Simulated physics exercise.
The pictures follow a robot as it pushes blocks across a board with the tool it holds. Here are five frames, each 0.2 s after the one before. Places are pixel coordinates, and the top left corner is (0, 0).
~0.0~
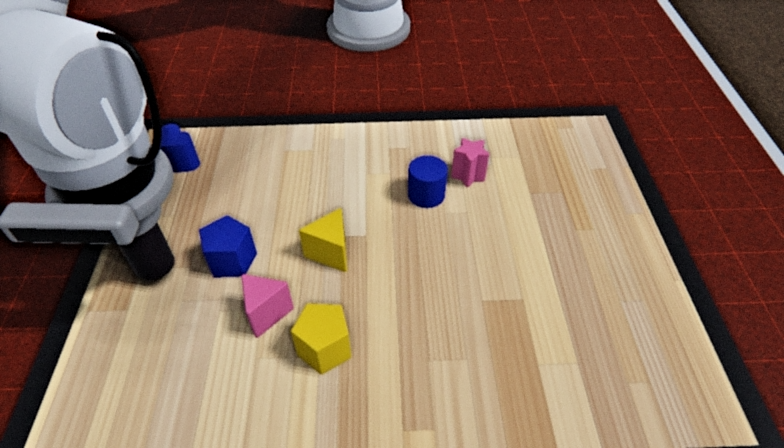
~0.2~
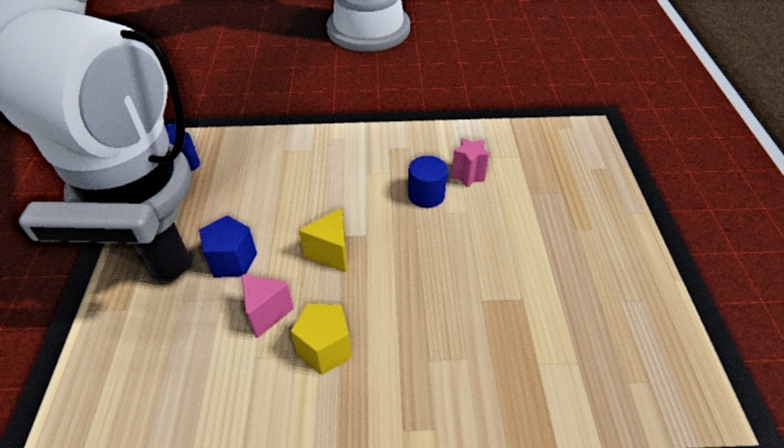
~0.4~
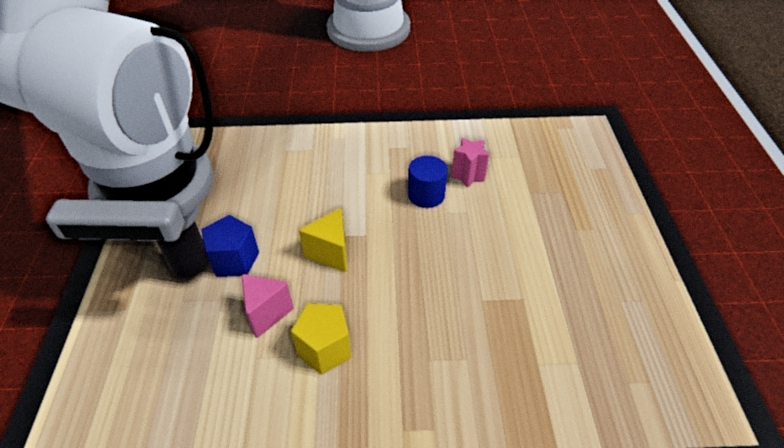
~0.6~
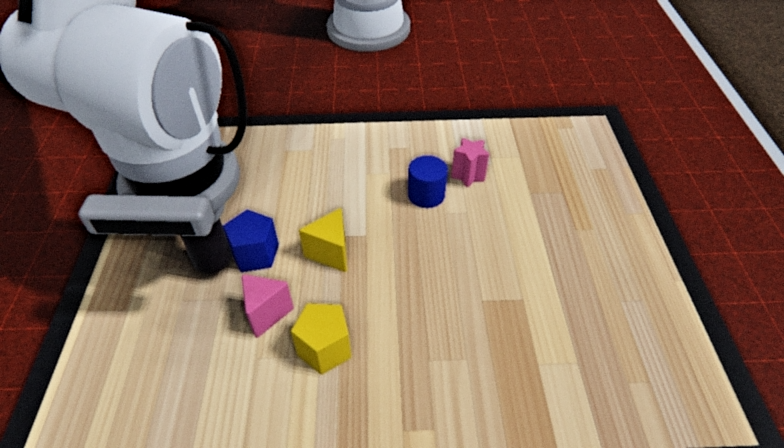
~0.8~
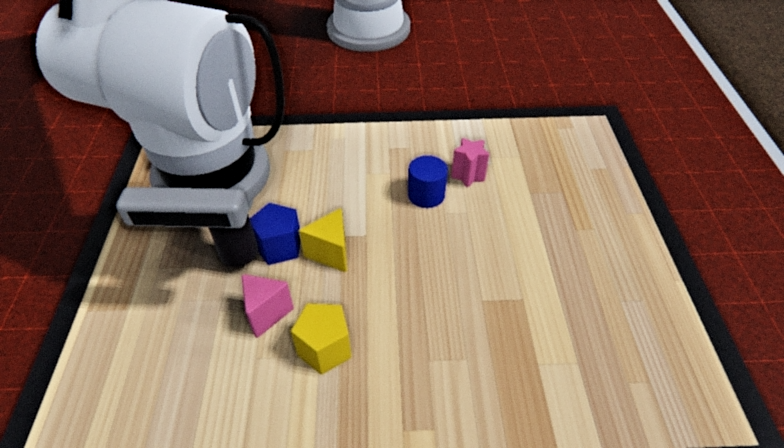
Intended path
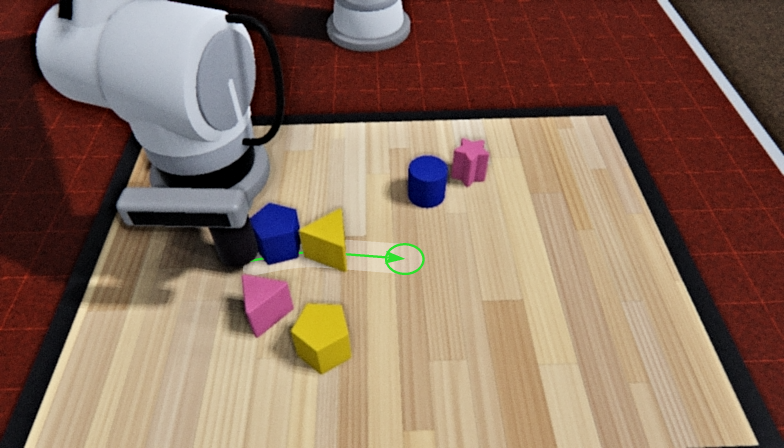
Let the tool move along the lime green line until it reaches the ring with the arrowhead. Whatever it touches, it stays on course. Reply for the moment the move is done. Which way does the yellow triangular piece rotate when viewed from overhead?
Overhead view: Anti-clockwise.
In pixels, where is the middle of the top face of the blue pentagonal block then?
By then it is at (331, 196).
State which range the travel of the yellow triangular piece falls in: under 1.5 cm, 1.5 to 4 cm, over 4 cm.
My answer is that it shifts over 4 cm.
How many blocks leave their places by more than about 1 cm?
My best guess is that a pair of blocks move over 1 cm.
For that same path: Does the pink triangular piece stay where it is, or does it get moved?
Not moved.
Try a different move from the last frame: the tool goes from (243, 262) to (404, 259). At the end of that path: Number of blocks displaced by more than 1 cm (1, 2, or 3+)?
Number moved: 2.
Path on the board, from (243, 262) via (324, 253), ending at (405, 259).
What follows on the original path. One third of the way, tool (296, 243); blue pentagonal block (319, 201), turned 30° anticlockwise; yellow triangular piece (339, 227).
Two thirds of the way, tool (350, 245); blue pentagonal block (331, 196), turned 50° anticlockwise; yellow triangular piece (384, 229), turned 45° anticlockwise.
At the end, tool (405, 249); pink triangular piece in place; blue pentagonal block (331, 196), turned 50° anticlockwise; yellow triangular piece (441, 230), turned 60° anticlockwise.
